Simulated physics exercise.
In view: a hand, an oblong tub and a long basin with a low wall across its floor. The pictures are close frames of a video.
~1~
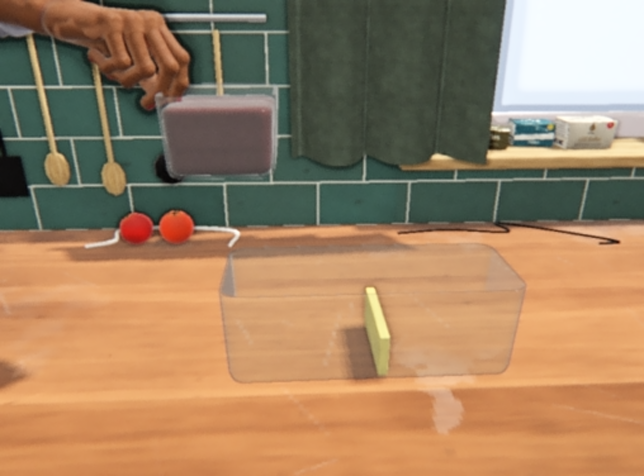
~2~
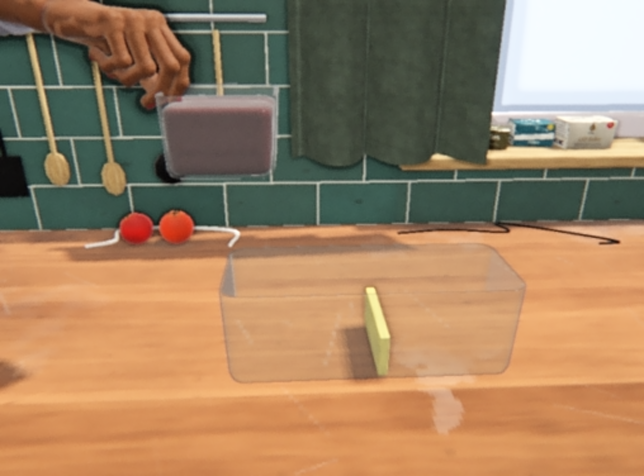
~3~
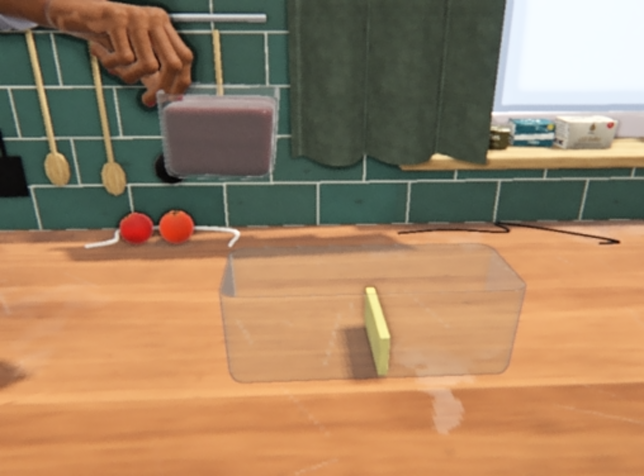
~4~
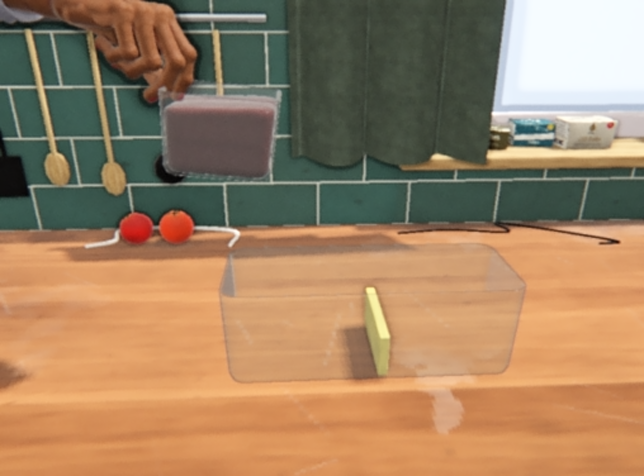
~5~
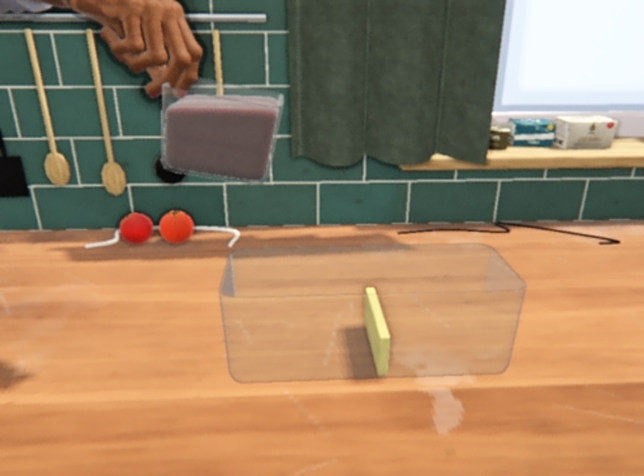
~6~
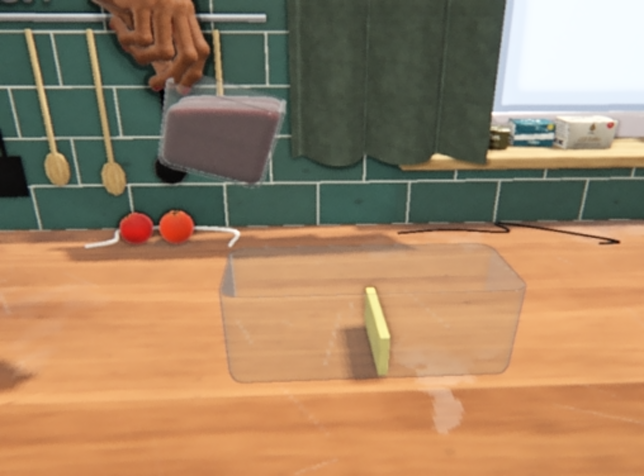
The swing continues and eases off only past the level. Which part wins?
Most lies in the left part.
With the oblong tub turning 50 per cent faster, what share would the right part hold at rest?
About 5 per cent.
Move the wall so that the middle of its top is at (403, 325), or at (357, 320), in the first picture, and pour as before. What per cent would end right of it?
About 15 and 50 per cent.
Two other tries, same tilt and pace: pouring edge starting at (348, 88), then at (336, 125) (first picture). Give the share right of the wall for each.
In turn 90 and 75 in a hundred.
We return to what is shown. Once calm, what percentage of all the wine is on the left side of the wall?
Some 95 per cent.
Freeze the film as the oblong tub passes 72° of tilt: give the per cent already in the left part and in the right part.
Near 10 on the left, 0 on the right.
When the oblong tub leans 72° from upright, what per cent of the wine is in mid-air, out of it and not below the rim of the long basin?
Roughly 35 in a hundred.
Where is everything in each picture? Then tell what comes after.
Tilt 0°; pouring edge (276, 92); surface from (170, 102) to (274, 102); the long basin's rim runs from (225, 272) to (508, 266); the wall's top is at (377, 312), in the first frame.
Tilt 1°; pouring edge (276, 93); surface from (171, 102) to (275, 102), in the second frame.
Tilt 3°; pouring edge (277, 95); surface from (172, 102) to (275, 103), in the third frame.
Tilt 6°; pouring edge (279, 98); surface from (173, 102) to (277, 103), in the fourth frame.
Tilt 10°; pouring edge (281, 102); surface from (175, 103) to (279, 104), in the fifth frame.
Tilt 16°; pouring edge (284, 108); surface from (176, 104) to (282, 105), in the sixth frame.
A moment on, the tilt is 72° and 58 per cent is still to pour, 8 is left of the wall and 0 right of it.
Next, the tilt is 99° and 13 per cent is still to pour, 68 is left of the wall and 2 right of it.
Then the tilt is 100° and 2 per cent is still to pour, 89 is left of the wall and 3 right of it.
Later the tilt is 100° and 0 per cent is still to pour, 94 is left of the wall and 3 right of it.
At rest 94 per cent lies left of the wall, 4 right of it and 3 outside.
